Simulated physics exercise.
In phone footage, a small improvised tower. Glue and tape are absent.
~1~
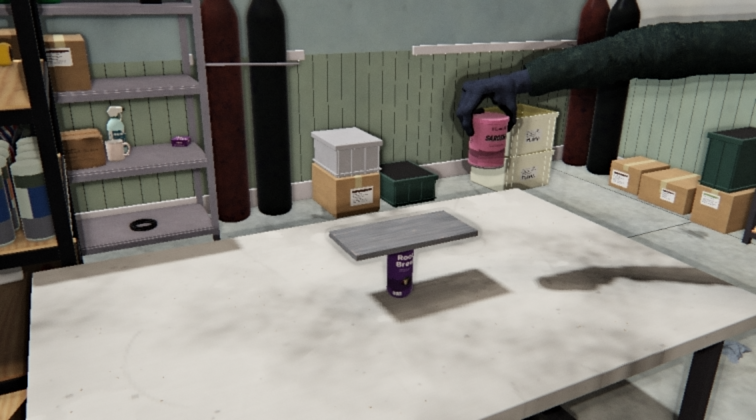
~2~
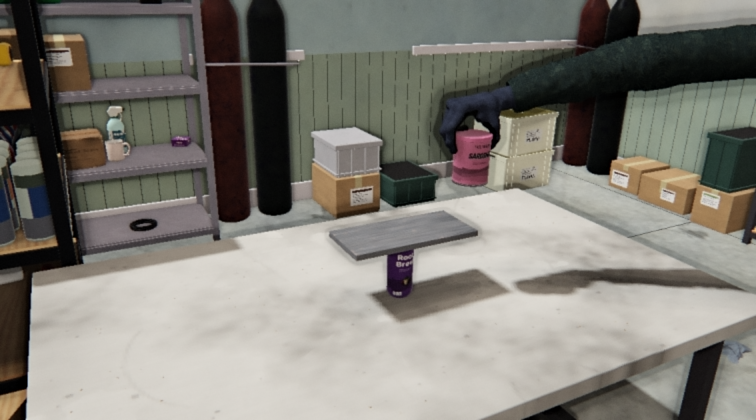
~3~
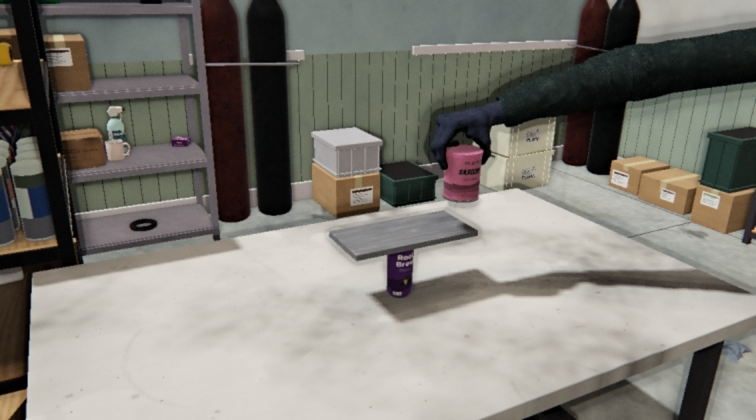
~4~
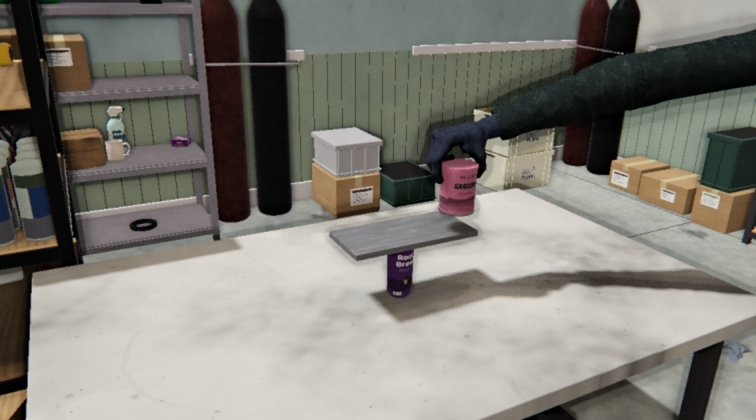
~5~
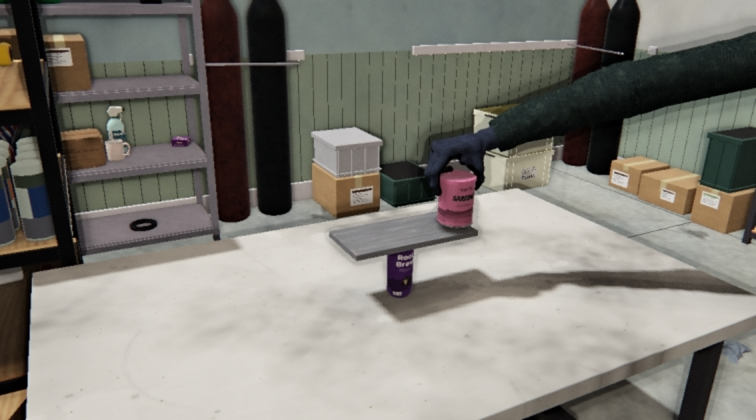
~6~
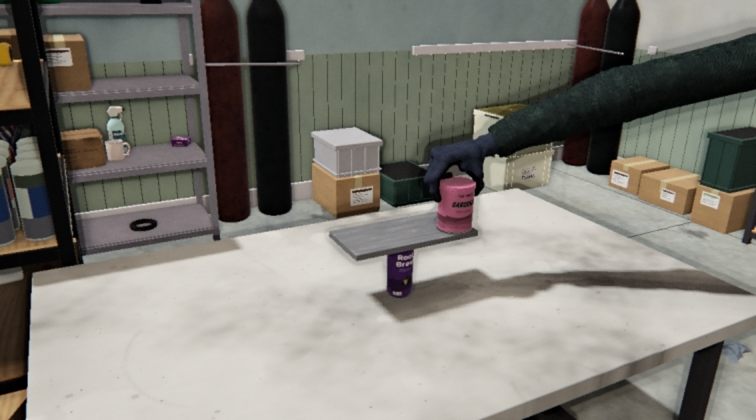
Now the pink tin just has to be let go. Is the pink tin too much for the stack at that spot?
It does not stay steady.
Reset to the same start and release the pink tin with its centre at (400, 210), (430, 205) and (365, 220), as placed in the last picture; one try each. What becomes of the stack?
The first time it stays standing, the second time it collapses, and the third time it collapses.
Then, 0.40 s after the last picture, pink tin now fallen; grey board tipped 67° from how it was.
Then, 1.00 s after the last picture, grey board upside down.
By the end, fallen, grey board and pink tin; purple can in place. The stack gives way.
